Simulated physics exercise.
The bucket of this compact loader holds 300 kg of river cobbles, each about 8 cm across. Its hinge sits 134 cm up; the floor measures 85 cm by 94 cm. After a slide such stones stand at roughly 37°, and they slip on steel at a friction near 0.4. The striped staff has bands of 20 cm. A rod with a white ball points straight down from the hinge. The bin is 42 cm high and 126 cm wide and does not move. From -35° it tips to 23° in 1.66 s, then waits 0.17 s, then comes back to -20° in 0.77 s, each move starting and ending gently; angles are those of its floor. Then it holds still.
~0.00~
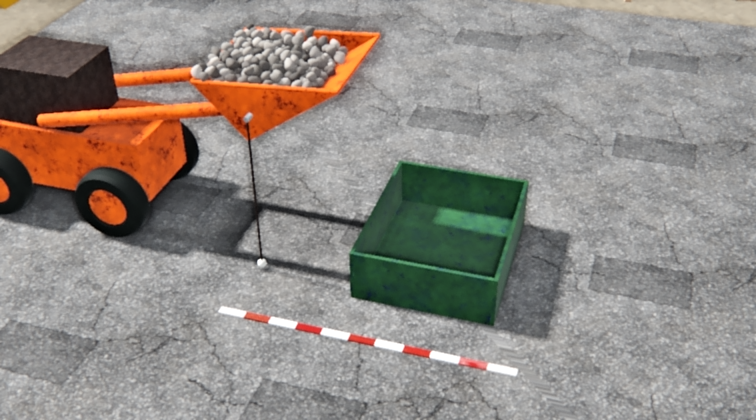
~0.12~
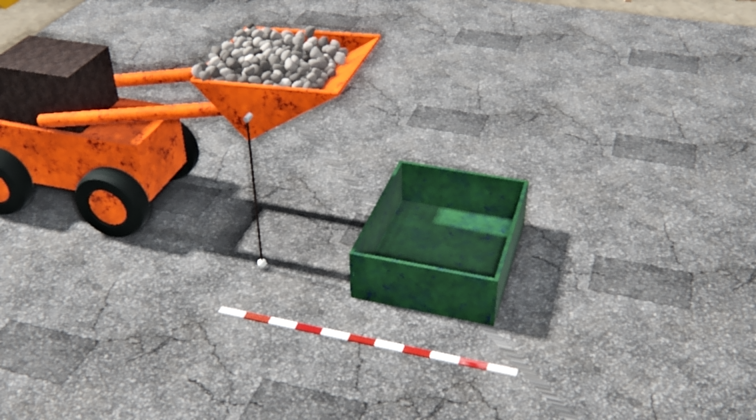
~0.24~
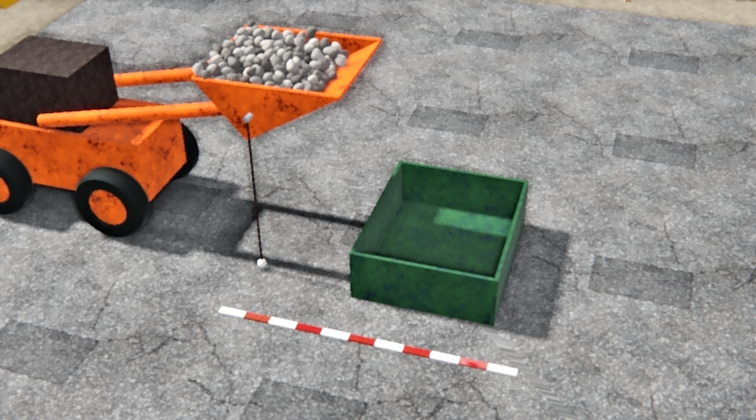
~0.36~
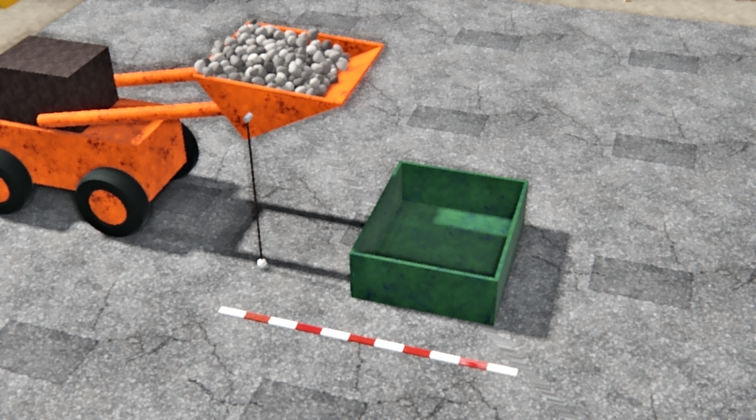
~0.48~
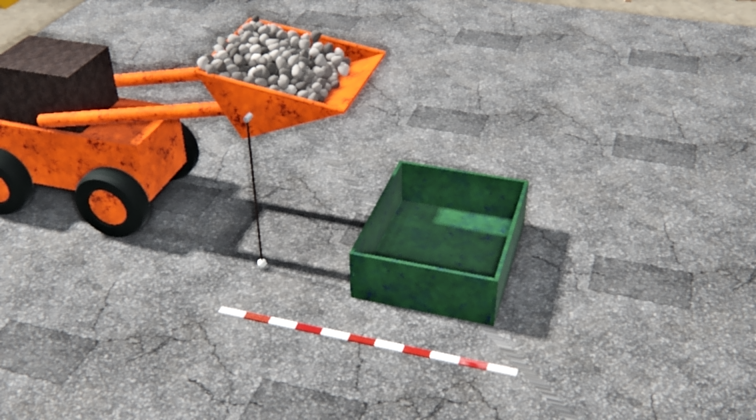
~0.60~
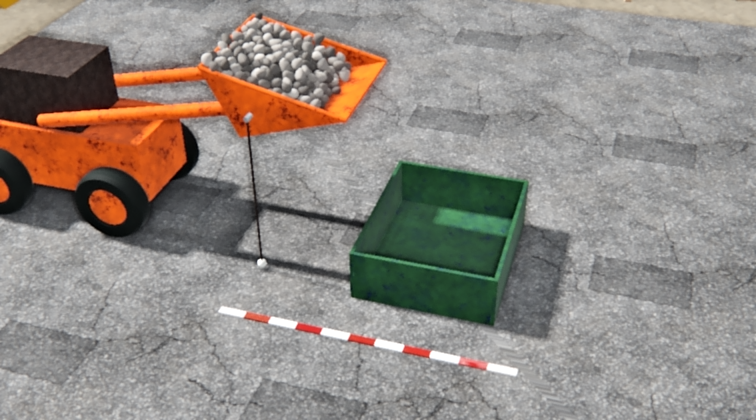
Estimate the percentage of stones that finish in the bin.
Close to 60 in a hundred.
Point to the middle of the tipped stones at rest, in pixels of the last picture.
Their middle is at about (445, 252).
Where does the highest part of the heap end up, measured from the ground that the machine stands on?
Some 22 cm above that level.
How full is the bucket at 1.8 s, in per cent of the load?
About 75 per cent.
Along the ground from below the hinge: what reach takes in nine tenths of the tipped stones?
About 170 cm.
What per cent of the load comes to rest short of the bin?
About 5 per cent.
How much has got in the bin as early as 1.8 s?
Some 10 per cent.
After 1.2 s the floor is at 14°; 100 % in the bucket; the foremost stones are at (335, 130).
After 1.8 s the floor is at 23°; 73 % in the bucket, 16 % short of the bin, 11 % in the bin; the foremost stones are at (396, 248).
After 3.0 s the floor is at -20°; 34 % in the bucket, 3 % short of the bin, 61 % in the bin, 2 % beside or beyond the bin; the foremost stones are at (500, 267).
After 5.6 s the floor is at -20°; 34 % in the bucket, 3 % short of the bin, 62 % in the bin, 2 % beside or beyond the bin; the foremost stones are at (500, 267).
